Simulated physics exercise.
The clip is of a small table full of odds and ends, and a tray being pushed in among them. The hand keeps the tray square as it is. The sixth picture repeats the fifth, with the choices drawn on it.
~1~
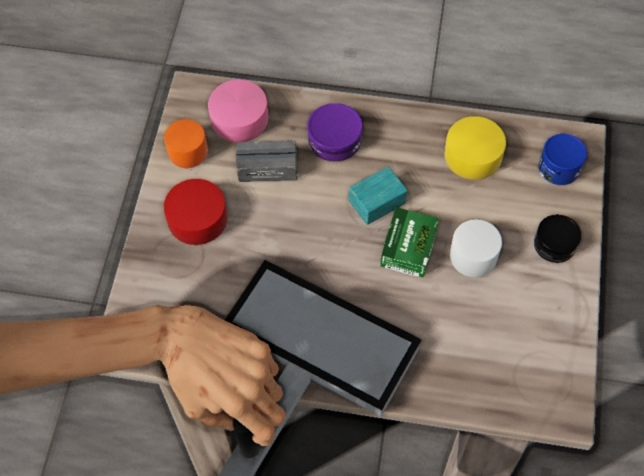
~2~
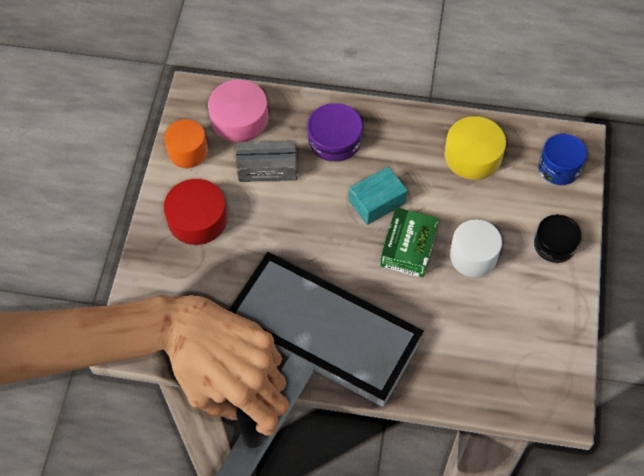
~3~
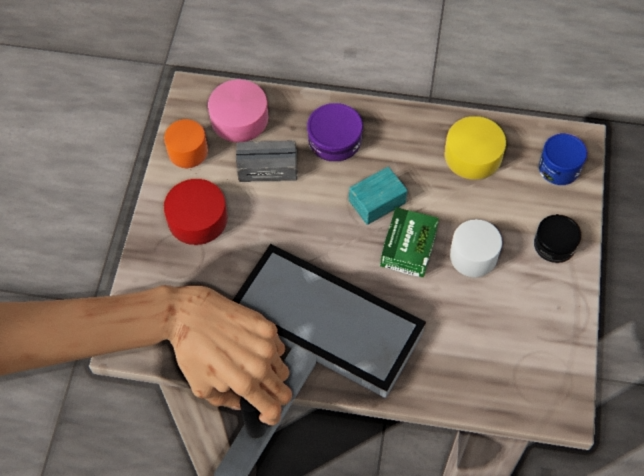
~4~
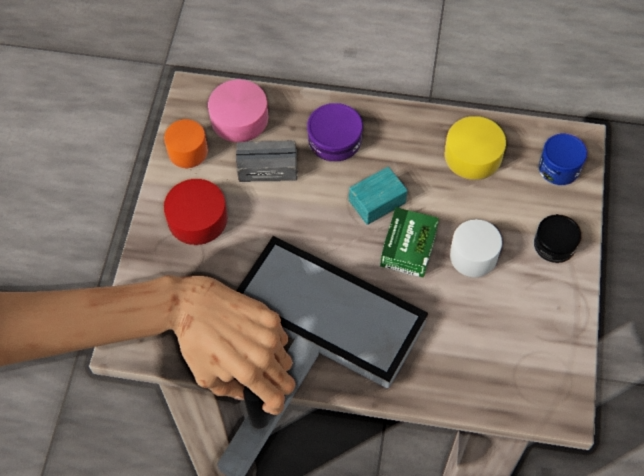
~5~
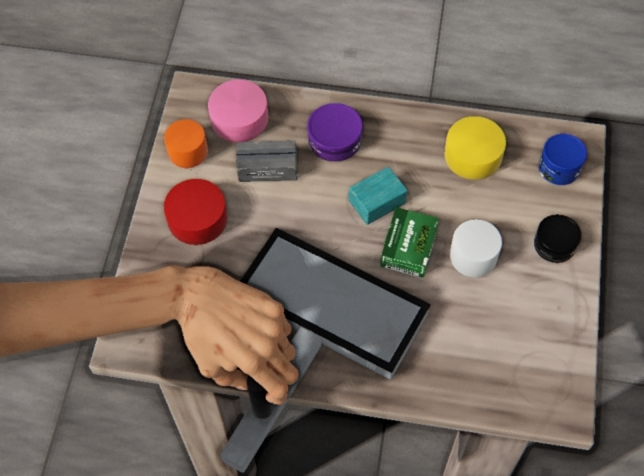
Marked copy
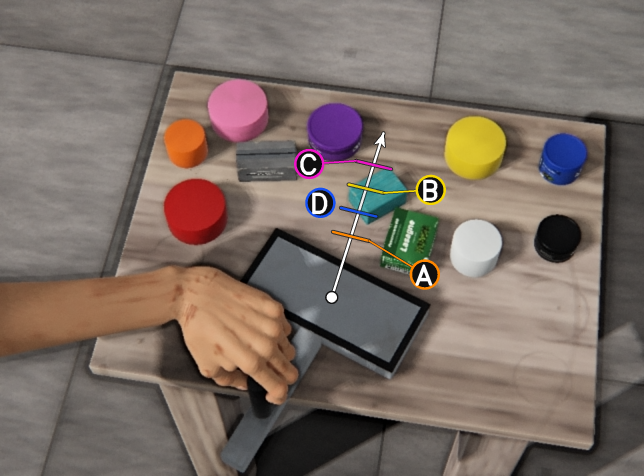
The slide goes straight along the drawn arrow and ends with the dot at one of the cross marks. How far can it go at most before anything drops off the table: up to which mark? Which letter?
At C, and not beyond.
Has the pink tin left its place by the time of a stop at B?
No.
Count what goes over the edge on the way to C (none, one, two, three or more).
In all, none.
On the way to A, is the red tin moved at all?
No.
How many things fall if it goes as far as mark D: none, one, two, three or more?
By then, none.
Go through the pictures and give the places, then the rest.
In the first frame, tray (321, 332); turquoise block (378, 196); black tub (558, 239).
In the second frame, tray (324, 324); green packet (409, 242).
In the third frame, tray (327, 315); white tin (475, 248).
In the fourth frame, tray (329, 306); orange pot (186, 143).
In the fifth frame, tray (332, 298); red tin (196, 212); pink tin (238, 110); grey box (267, 161).
On the marked copy, A at (351, 237); B at (366, 189); C at (374, 165); D at (359, 212); the arrow from (332, 297) to (384, 133); the white dot at (332, 297).
With C. Early on, tray (348, 251); green packet (423, 218); orange pot (186, 144).
Further on, tray (363, 202); yellow pot (480, 137); purple jar (338, 127).
At the end, tray (373, 170); yellow pot (495, 111); purple jar (354, 100); nothing has fallen.
As for the rest, A is safe but short; B is safe but short; D is safe but short.
